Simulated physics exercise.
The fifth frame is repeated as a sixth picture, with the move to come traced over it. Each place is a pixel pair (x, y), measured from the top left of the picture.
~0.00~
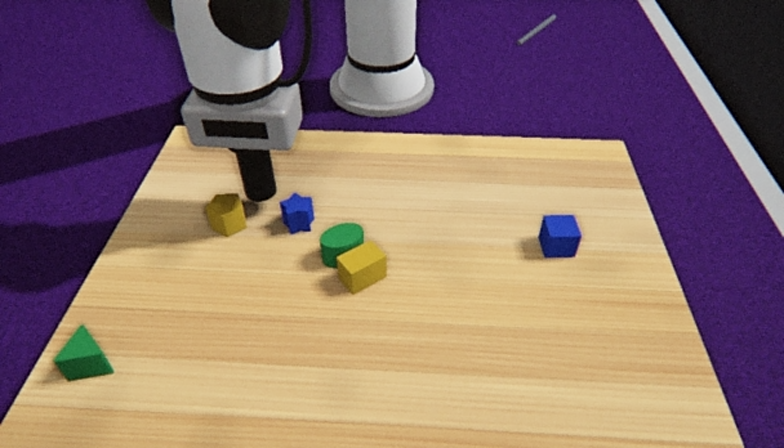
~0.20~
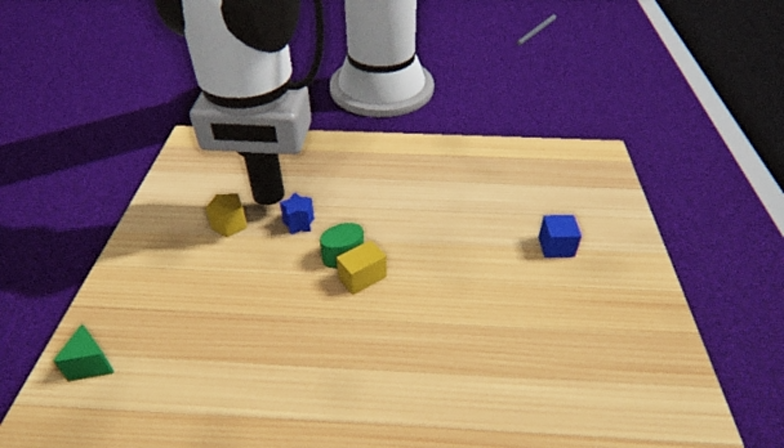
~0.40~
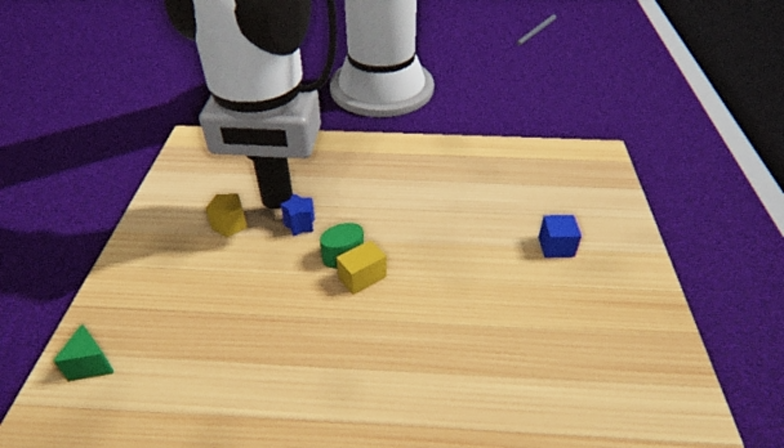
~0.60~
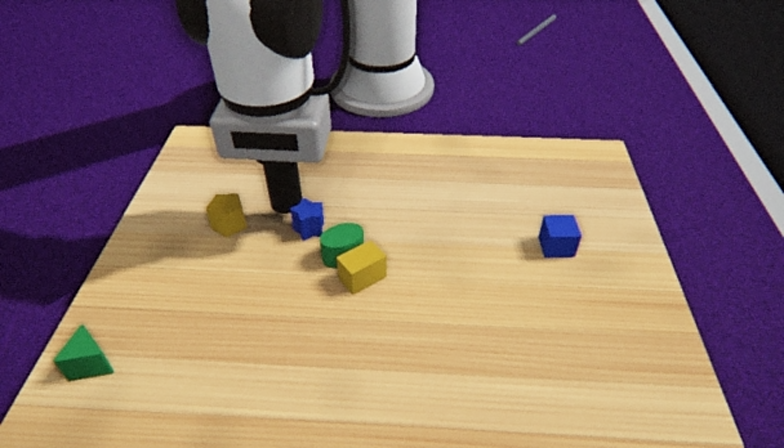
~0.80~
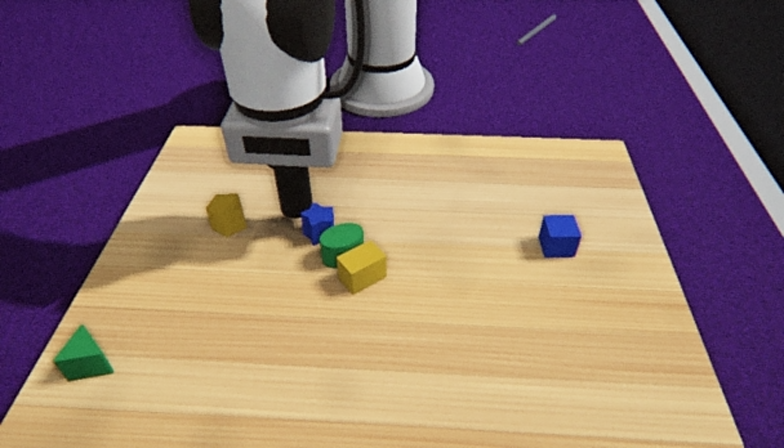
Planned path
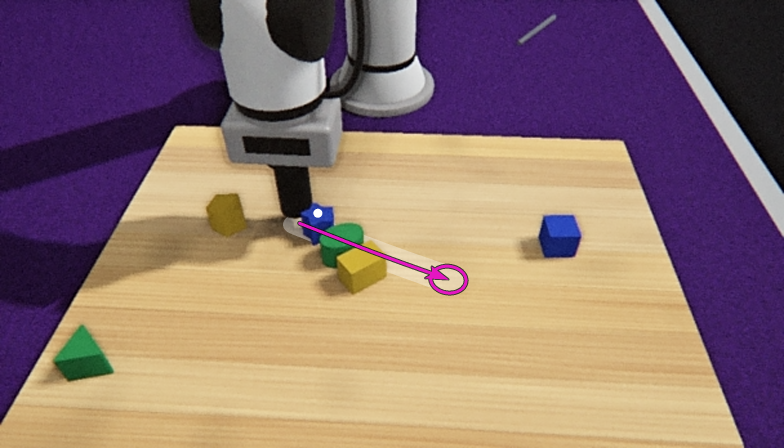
A robot arm's dark bar moves right and slightly toward the viewer across a wooden board, passing between a yellow pentagonal block and a blue star. It then pushes the star a short way right, up close to a green elliptical block, while the other blocks stay still.
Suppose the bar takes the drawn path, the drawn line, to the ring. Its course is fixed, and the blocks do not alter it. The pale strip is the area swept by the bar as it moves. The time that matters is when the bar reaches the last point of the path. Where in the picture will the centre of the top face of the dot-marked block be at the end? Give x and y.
It sits at (480, 270).
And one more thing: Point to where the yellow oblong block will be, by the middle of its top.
My prediction: (399, 299).
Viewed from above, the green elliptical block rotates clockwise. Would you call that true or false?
That claim is true.
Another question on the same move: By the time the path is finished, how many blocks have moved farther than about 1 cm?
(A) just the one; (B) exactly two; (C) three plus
Choice C: Three plus.
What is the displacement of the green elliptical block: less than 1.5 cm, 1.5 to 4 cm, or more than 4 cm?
Distance: Above 4 cm.
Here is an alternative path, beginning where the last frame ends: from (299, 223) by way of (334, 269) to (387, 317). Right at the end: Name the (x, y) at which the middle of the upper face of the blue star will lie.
Its top face will be centred at roughly (393, 266).
The line goes straight from (299, 223) to (448, 279); the dot is on the blue star.
The first path, step by step. One third of the way, bar at (345, 227); blue star at (369, 233); green elliptical block at (379, 254), turned 25° clockwise; yellow oblong block at (383, 277), turned 35° clockwise.
Two thirds of the way, bar at (396, 245); blue star at (423, 251); green elliptical block at (421, 280), turned 75° clockwise; yellow oblong block at (399, 299), turned 70° clockwise.
At the end, bar at (450, 264); yellow pentagonal block unmoved; blue star at (480, 270); green elliptical block at (422, 280), turned 80° clockwise; yellow oblong block at (399, 299), turned 70° clockwise.
